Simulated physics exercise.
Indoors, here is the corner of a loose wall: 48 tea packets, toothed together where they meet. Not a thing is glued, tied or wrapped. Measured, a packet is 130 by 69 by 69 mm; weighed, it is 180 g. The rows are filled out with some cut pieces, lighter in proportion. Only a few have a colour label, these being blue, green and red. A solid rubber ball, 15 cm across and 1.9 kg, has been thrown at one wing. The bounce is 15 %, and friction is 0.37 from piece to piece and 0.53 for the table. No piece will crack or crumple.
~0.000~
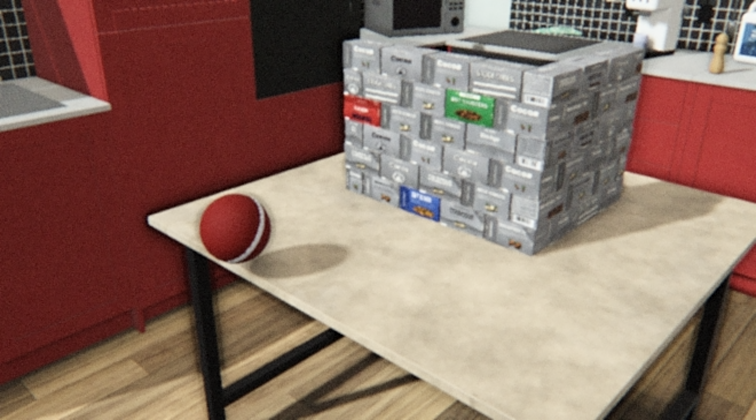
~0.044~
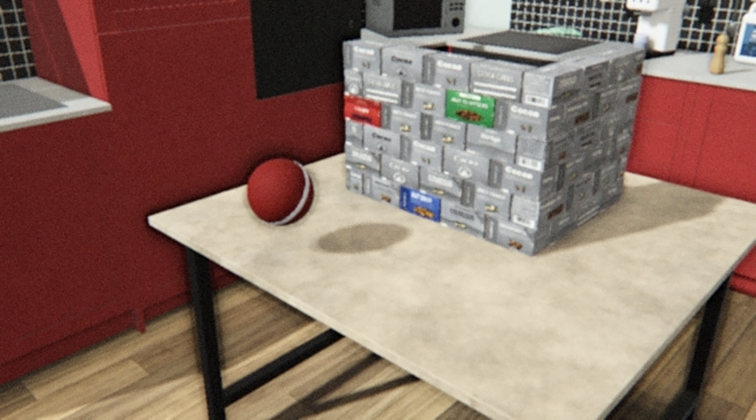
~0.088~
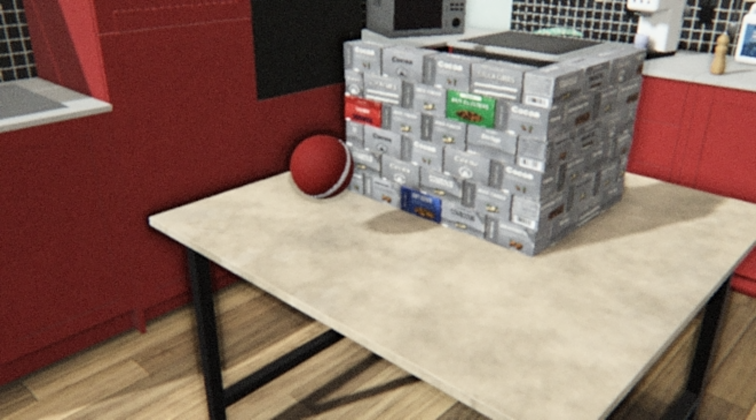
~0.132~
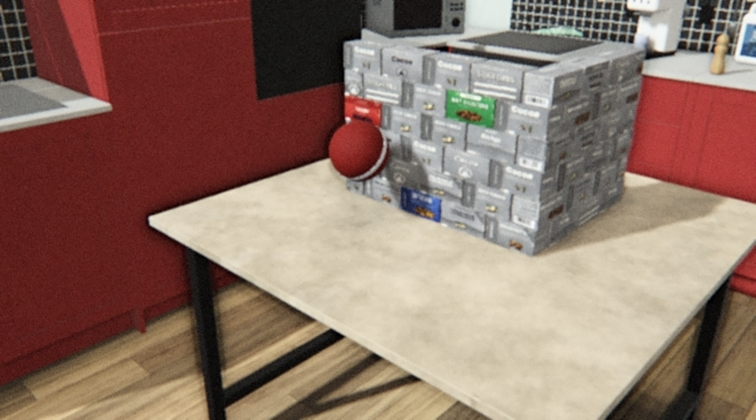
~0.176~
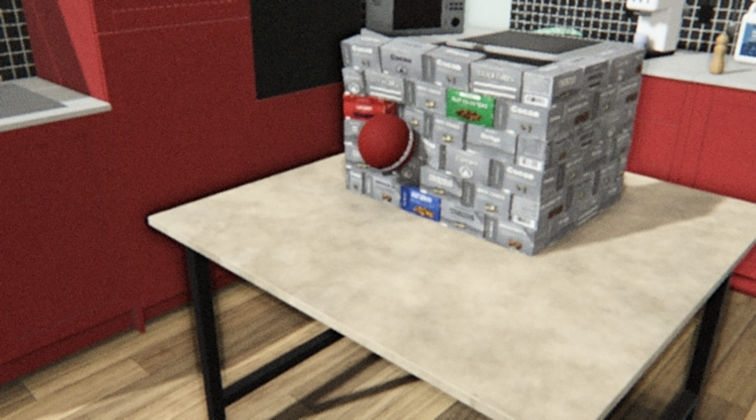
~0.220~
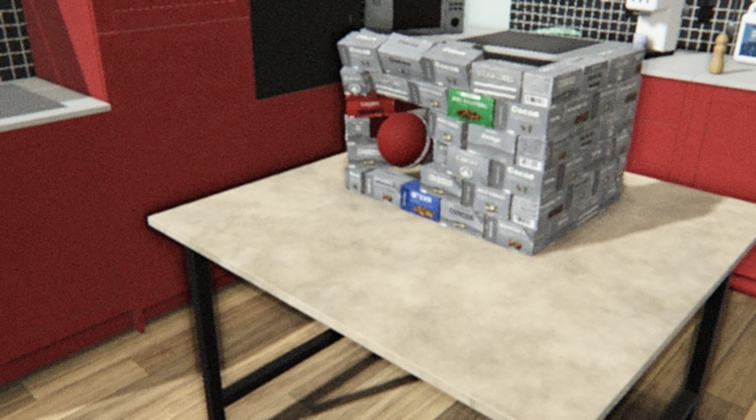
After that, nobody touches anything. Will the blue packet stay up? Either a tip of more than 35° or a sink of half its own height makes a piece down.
Yes.
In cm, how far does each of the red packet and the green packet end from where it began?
Roughly red 132, green 0.
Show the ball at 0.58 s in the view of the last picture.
It should be about (490, 142) in pixels.
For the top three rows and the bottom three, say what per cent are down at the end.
Top 30 per cent versus bottom 20 per cent.
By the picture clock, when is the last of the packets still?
Close to 1.5 s.
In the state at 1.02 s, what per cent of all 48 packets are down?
25 percent by then.
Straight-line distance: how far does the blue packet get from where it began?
I'd estimate near 0 cm.
After 0.34 s, ball still moving; 8 of the 48 packets down; blue packet unmoved; red packet 21° from how it stood.
After 0.58 s, ball still moving; 13 of the 48 packets down; blue packet unmoved; red packet on its side.
After 1.02 s, ball still moving; 13 of the 48 packets down; blue packet unmoved; red packet 40° from how it stood, 91 cm lower.
In the end (1.6 s), ball rolling away; 13 of the 48 packets down; blue packet unmoved; red packet upside down; green packet 7 mm from its place. From the last view, middles, blue packet near (427, 200), red packet near (302, 268).
